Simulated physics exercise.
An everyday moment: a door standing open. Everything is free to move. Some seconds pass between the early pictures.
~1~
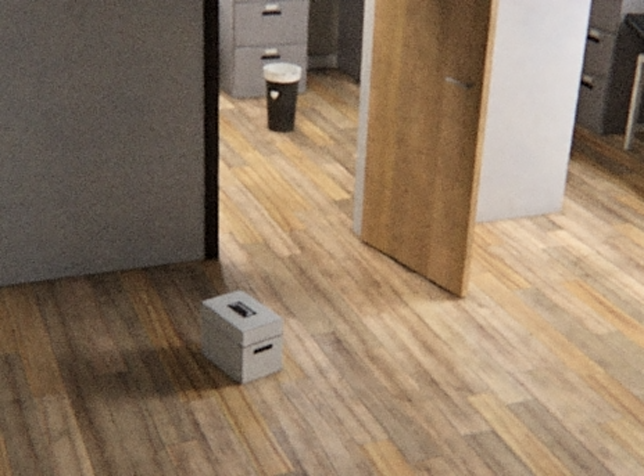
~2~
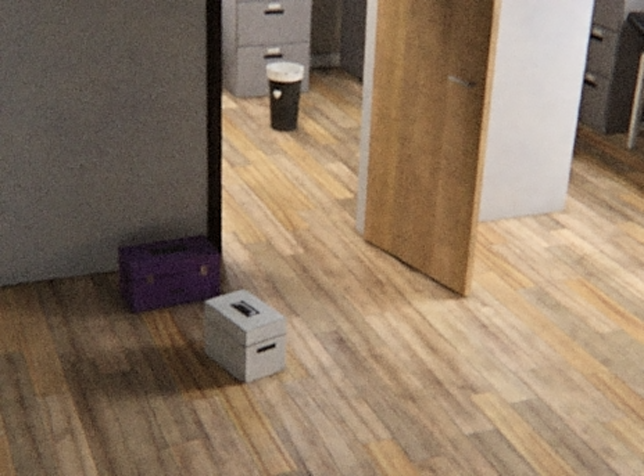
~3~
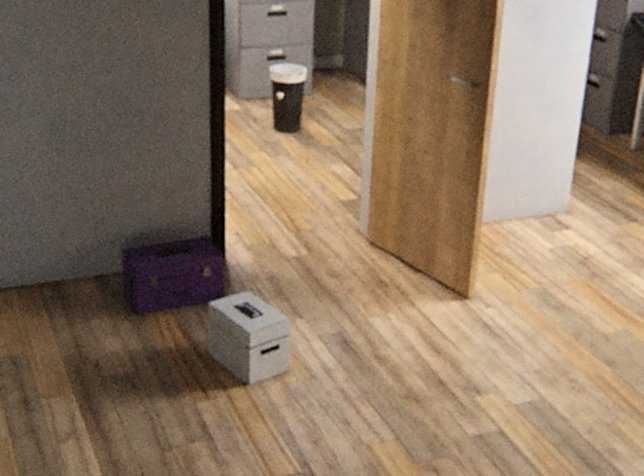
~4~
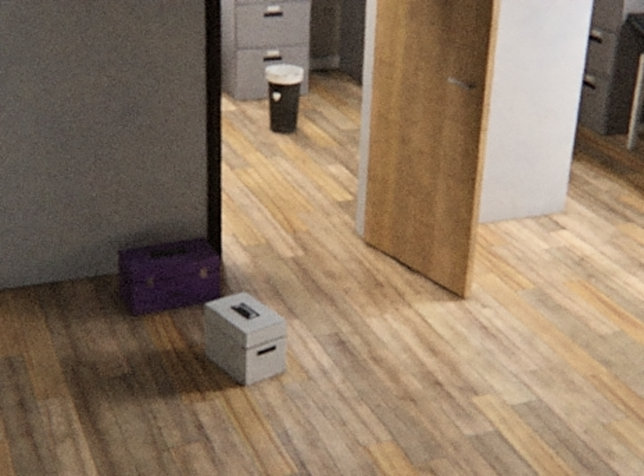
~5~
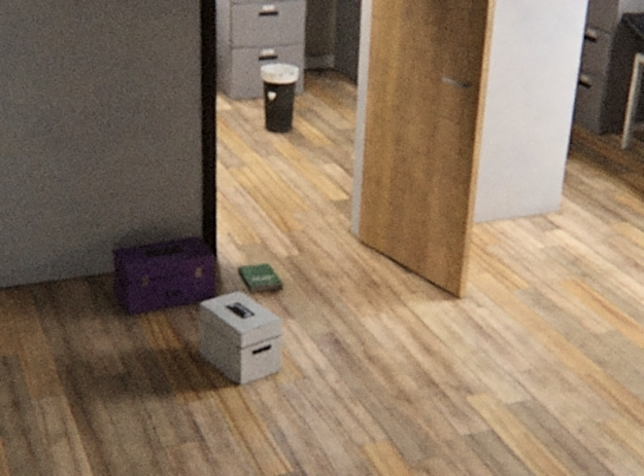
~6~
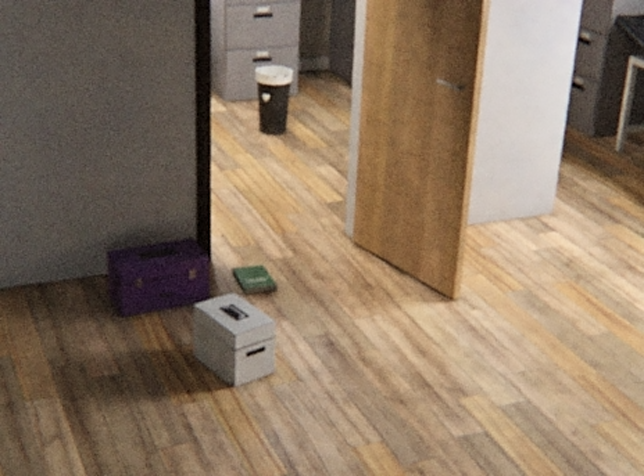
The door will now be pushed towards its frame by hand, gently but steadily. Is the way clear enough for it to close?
Here the door jams.
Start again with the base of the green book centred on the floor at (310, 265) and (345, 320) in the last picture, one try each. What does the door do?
First, it reaches the frame; second, it closes.
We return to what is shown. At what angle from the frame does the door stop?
About 15°.
Then, 0.90 s after the last picture, door at 62°.
Then, 1.40 s after the last picture, door at 28°; green book slid a little near (239, 273).
At rest, door at 17°; moved from the start, green book; the other 2 in place. Seen from the same camera at the end, green book near (219, 266).
